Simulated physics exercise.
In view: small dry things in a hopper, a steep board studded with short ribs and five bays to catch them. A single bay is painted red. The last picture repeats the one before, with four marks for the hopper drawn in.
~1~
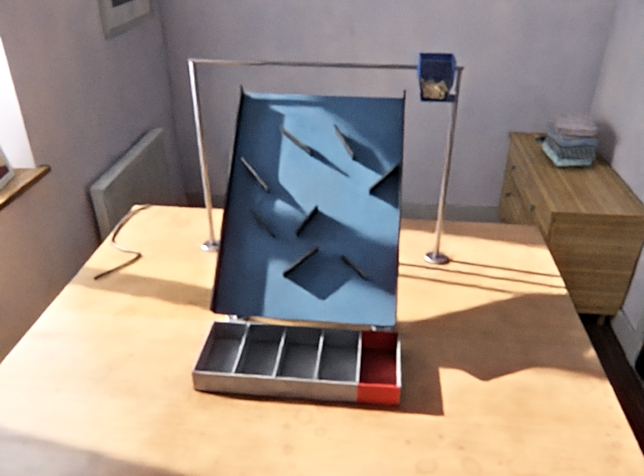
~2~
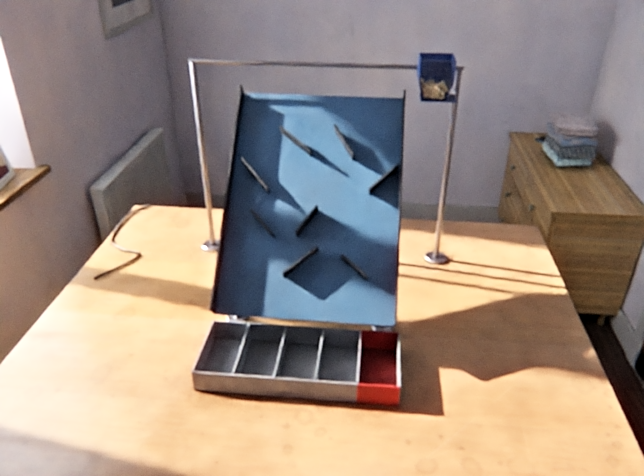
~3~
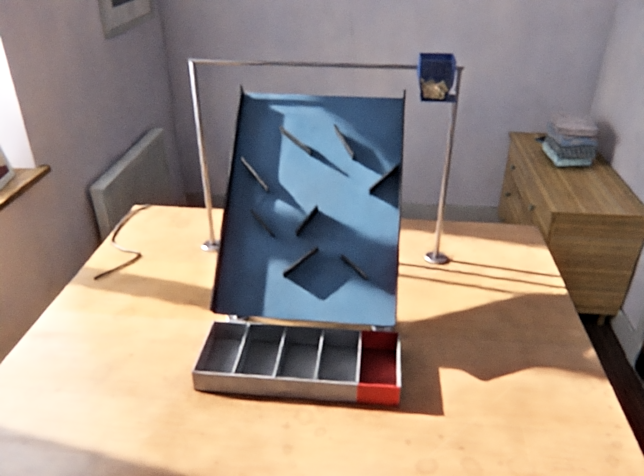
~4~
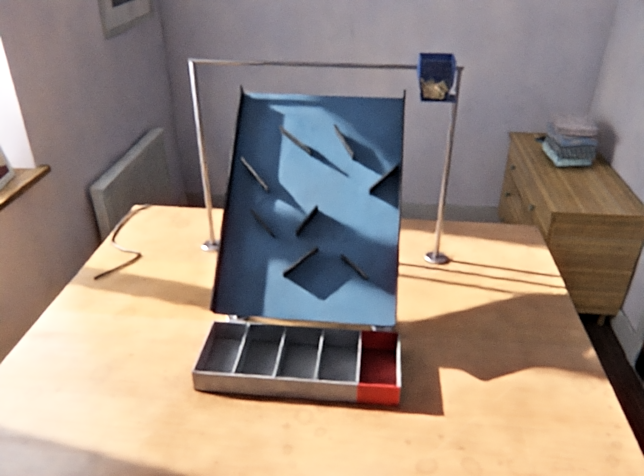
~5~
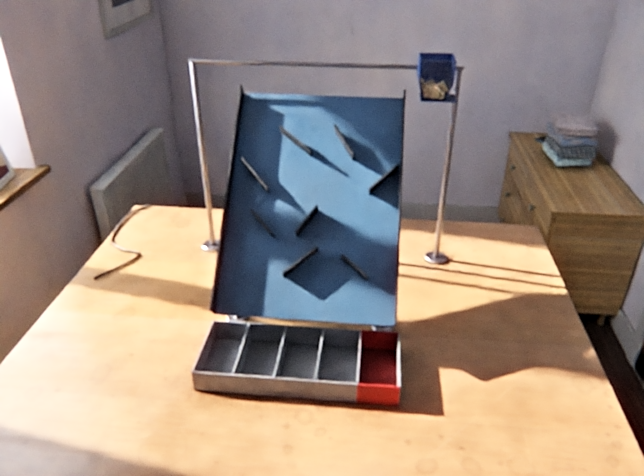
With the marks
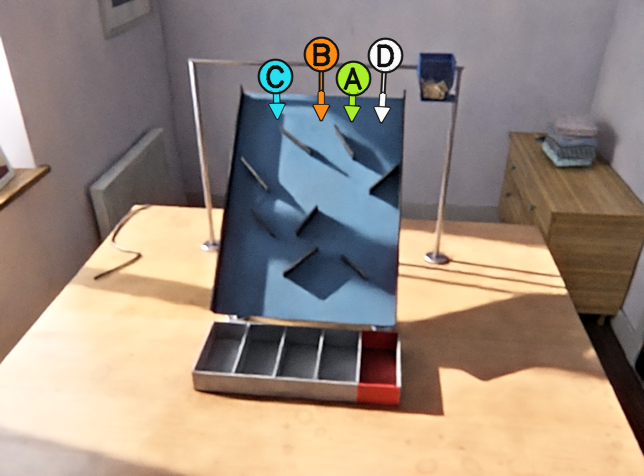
A tilted blue board with short ribs stands still above five bays, one red.
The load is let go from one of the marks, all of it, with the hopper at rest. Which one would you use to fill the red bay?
Use mark A.
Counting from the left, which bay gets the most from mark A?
It is the fifth one.
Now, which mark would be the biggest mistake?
The answer is C.
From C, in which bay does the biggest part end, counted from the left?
It is the second one.
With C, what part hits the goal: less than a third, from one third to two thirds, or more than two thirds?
Less than a third.
On the marked copy, mark A meets the board at (351, 115); mark B meets the board at (321, 114); mark C meets the board at (277, 113); mark D meets the board at (381, 116).
Choosing A, close to half in the red bay, close to a third in other bays, only a few held on the board.
Choosing B, close to a quarter in the red bay, close to two thirds in other bays, a small share held on the board.
Choosing C, only a few in the red bay, the bulk in other bays, a small share held on the board.
Choosing D, close to a quarter in the red bay, close to two thirds in other bays, a small share held on the board.
